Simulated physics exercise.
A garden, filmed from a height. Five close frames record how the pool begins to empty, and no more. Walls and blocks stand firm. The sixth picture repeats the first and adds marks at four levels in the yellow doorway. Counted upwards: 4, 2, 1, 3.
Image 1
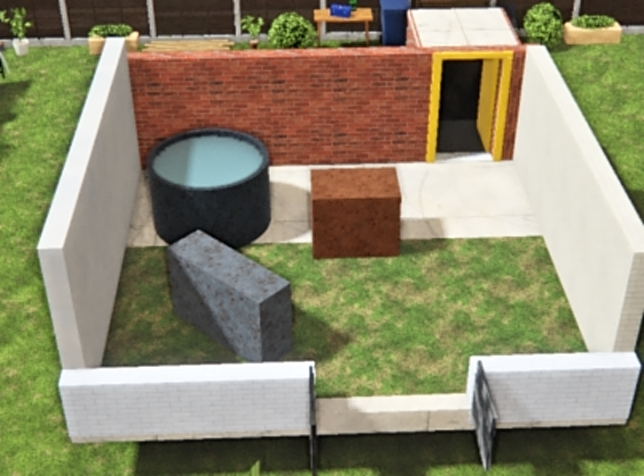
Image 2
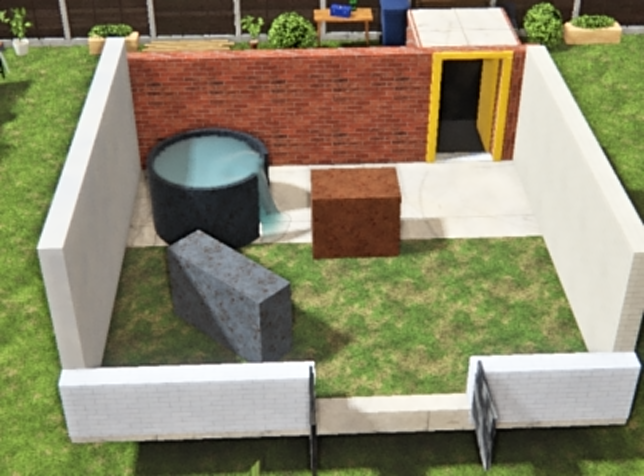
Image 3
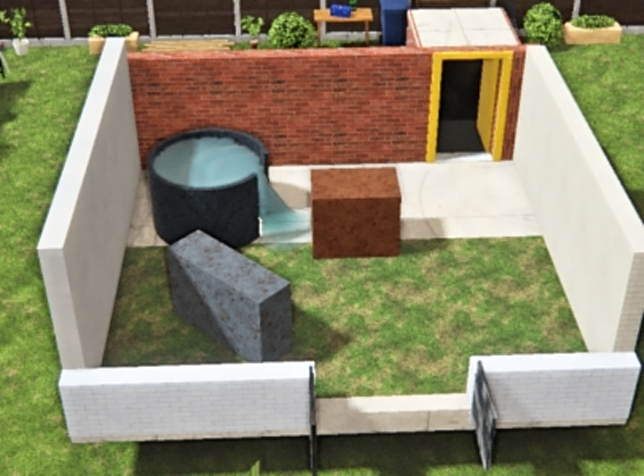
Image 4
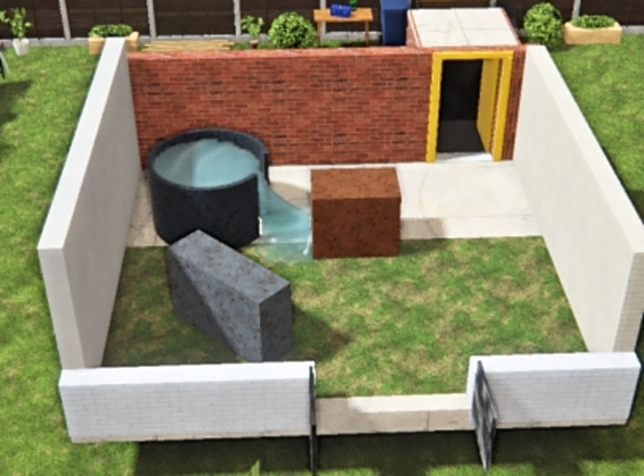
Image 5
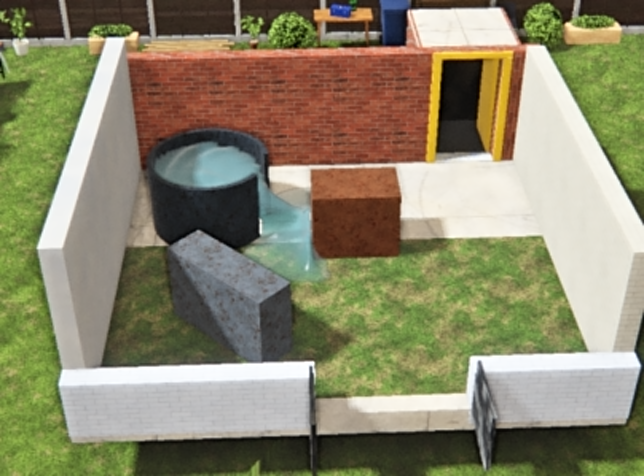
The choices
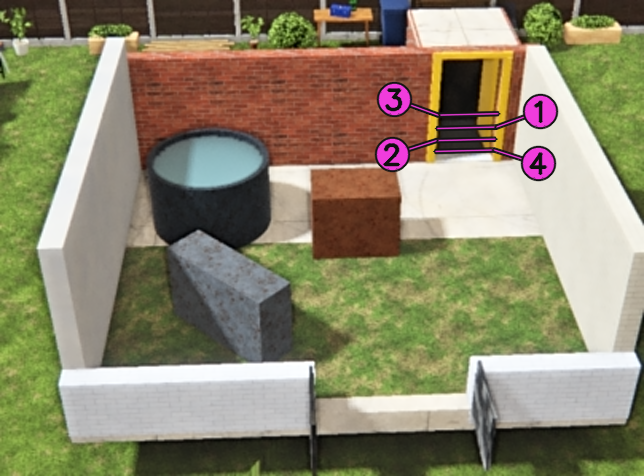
A walled yard of grass and pale paving, with a red brick wall at the back, is seen from above by a still camera. A dark round pool stands at back left, a rusty brown block beside it, a grey wedge in front, a yellow doorway at back right and an open gate at the front. Water pours from the pool's right side, spreading across the paving between the blocks and onto the grass.
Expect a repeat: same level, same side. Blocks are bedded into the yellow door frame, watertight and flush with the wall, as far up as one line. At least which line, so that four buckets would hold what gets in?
Line 4.
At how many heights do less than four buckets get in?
All four.
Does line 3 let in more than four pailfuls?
No.
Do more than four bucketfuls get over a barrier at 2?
No, that is safe.
In magenta, 1 at (466, 127); 2 at (465, 139); 3 at (468, 114); 4 at (464, 150); from the bottom up 4, 2, 1, 3.
Choosing 1, nothing gets over.
Choosing 2, nothing gets over.
Choosing 3, nothing gets over.
Choosing 4, a splash gets over, under a bucket.
